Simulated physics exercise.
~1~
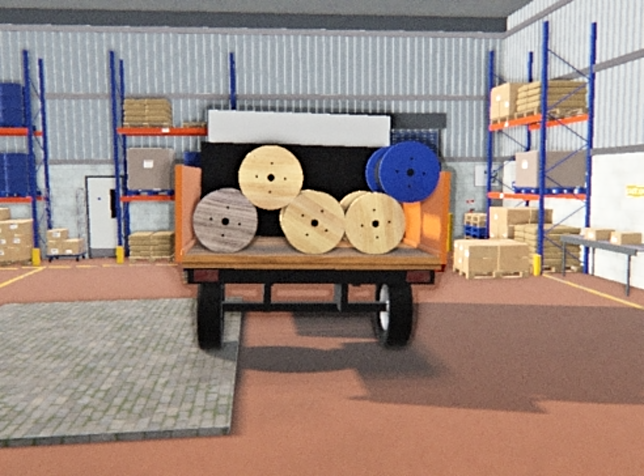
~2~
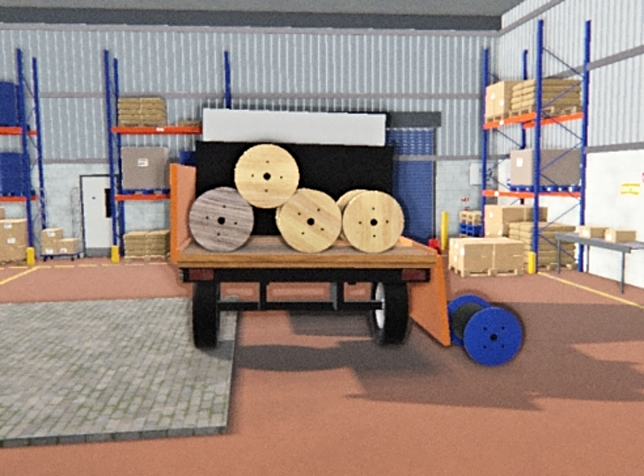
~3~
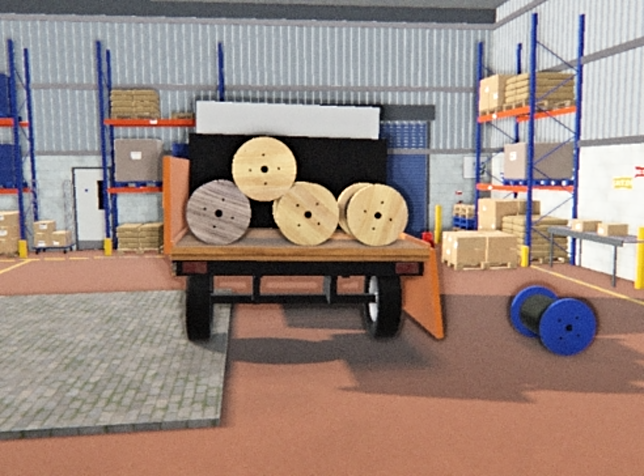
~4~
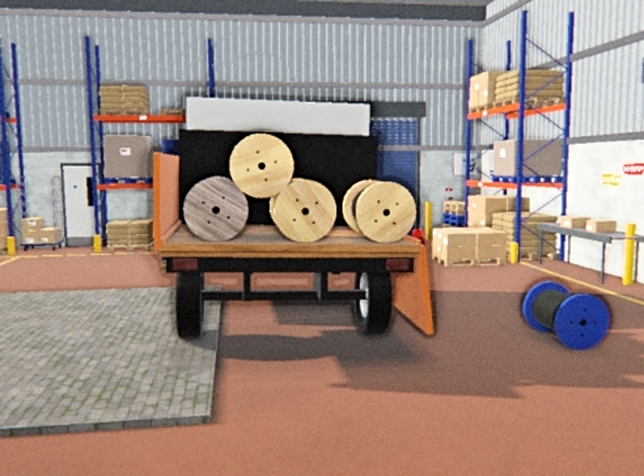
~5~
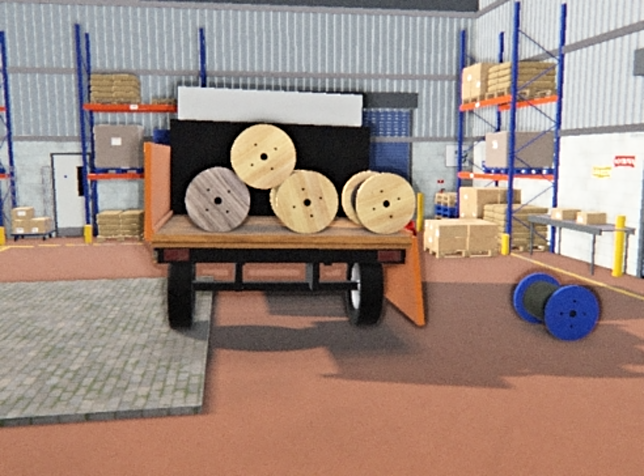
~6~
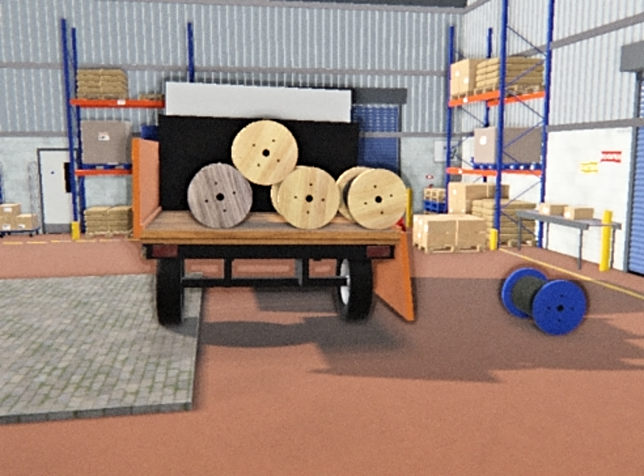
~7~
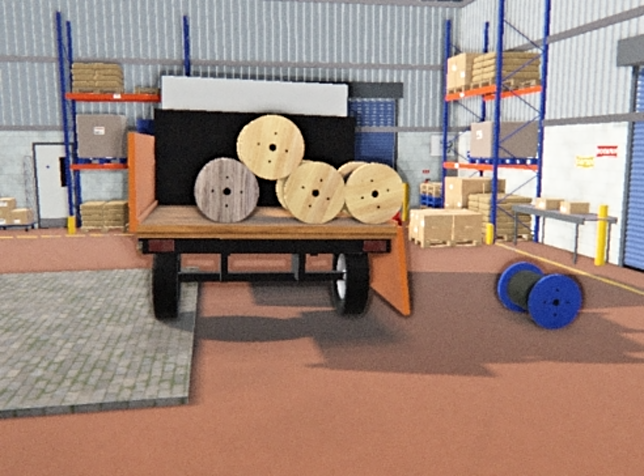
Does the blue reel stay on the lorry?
No, the blue reel falls off the right side and ends up on the ground.
